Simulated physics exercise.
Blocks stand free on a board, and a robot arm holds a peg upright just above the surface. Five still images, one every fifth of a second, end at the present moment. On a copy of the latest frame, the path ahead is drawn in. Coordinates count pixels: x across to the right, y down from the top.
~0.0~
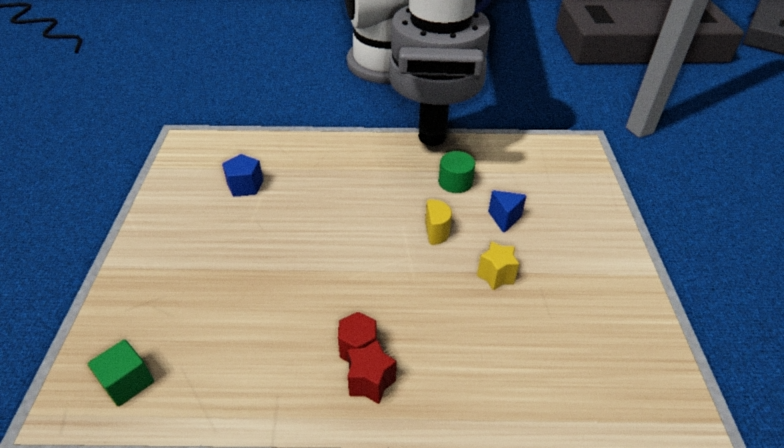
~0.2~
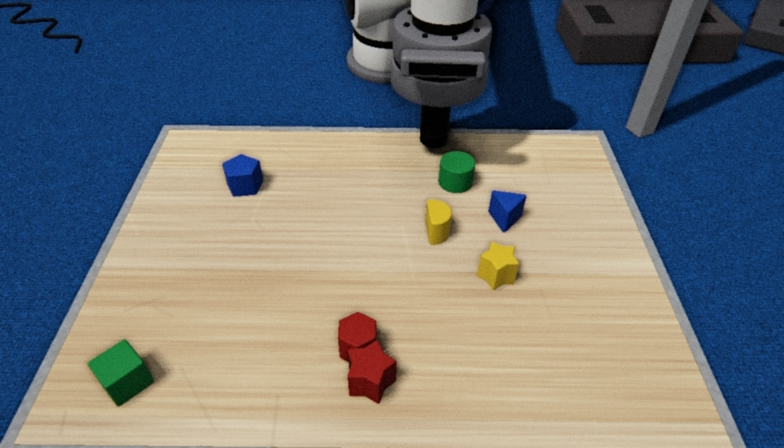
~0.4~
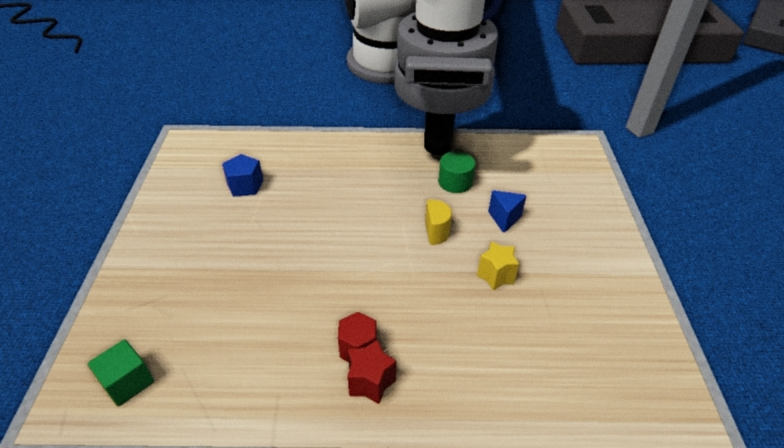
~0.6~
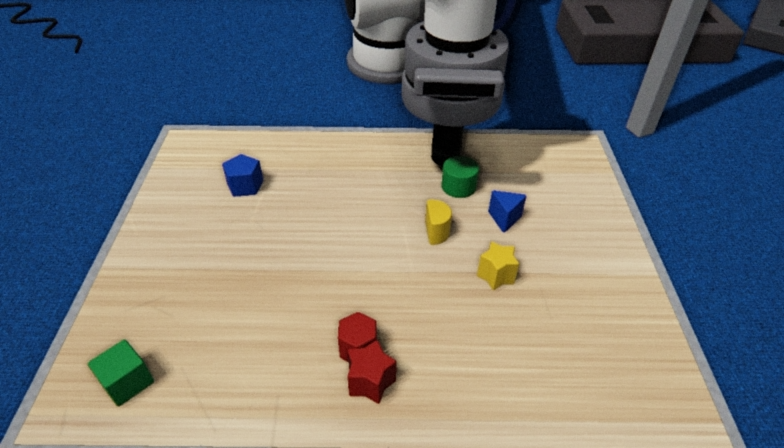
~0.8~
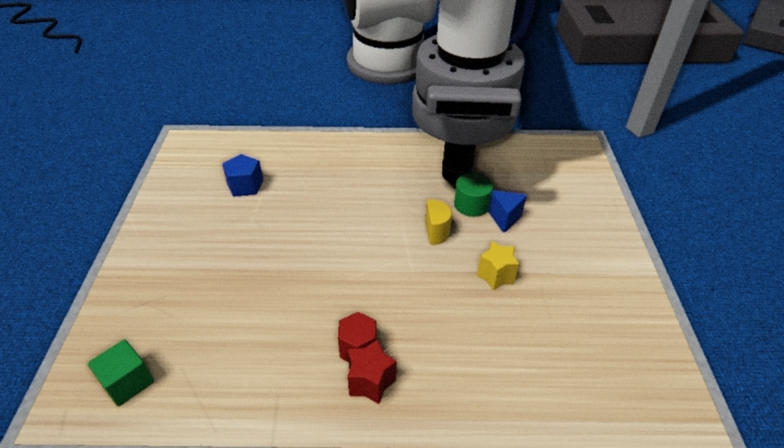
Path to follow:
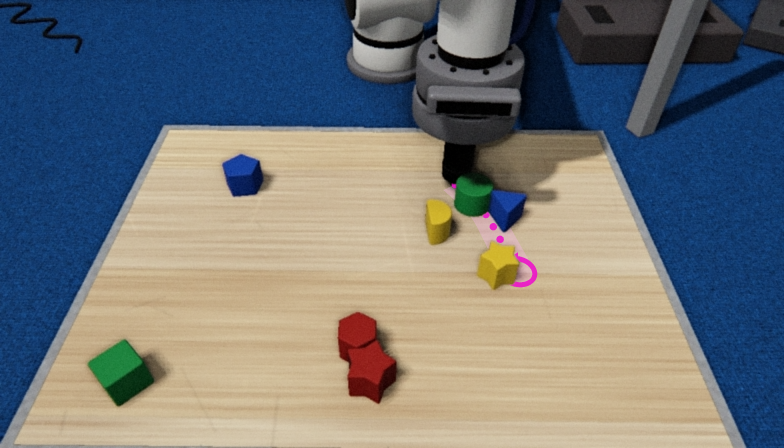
Robot arm lowering its black peg toward the board's green cylinder, then nudging it slightly down and right beside a blue triangular block.
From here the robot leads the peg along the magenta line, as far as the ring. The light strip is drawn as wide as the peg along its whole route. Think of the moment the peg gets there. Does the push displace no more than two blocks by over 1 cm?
No, that is not how it ends up.
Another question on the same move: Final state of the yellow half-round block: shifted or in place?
It holds its position.
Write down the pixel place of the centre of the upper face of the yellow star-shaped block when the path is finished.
My best guess is (490, 298).
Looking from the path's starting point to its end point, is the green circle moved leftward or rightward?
The shift is rightward.
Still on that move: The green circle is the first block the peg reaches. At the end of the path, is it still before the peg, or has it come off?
Ahead of the peg.
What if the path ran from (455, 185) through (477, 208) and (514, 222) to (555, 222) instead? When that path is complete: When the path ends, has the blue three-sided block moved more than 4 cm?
Going by the path, yes.
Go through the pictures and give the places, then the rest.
In the first frame, peg's lower end at (432, 139); yellow half-round block at (439, 211); green circle at (458, 161); yellow star-shaped block at (501, 254); blue three-sided block at (509, 198).
In the second frame, peg at (433, 141); blocks still.
In the third frame, peg at (438, 147); blocks still.
In the fourth frame, peg at (445, 159); green circle at (461, 166).
In the fifth frame, peg at (456, 176); yellow half-round block at (439, 211); green circle at (475, 183); yellow star-shaped block at (501, 254); blue three-sided block at (509, 198).
Drawn move, from (455, 185) via (491, 223), ending at (517, 271).
The first path, step by step. One third of the way, peg at (483, 200); green circle at (495, 212); blue three-sided block at (526, 213), turned 95° anticlockwise.
Two thirds of the way, peg at (501, 229); green circle at (506, 244); yellow star-shaped block at (500, 269); blue three-sided block at (532, 215), turned 110° anticlockwise.
At the end, peg at (520, 262); yellow half-round block still; green circle at (514, 278); yellow star-shaped block at (490, 298), turned 30° clockwise; blue three-sided block at (533, 216), turned 115° anticlockwise.
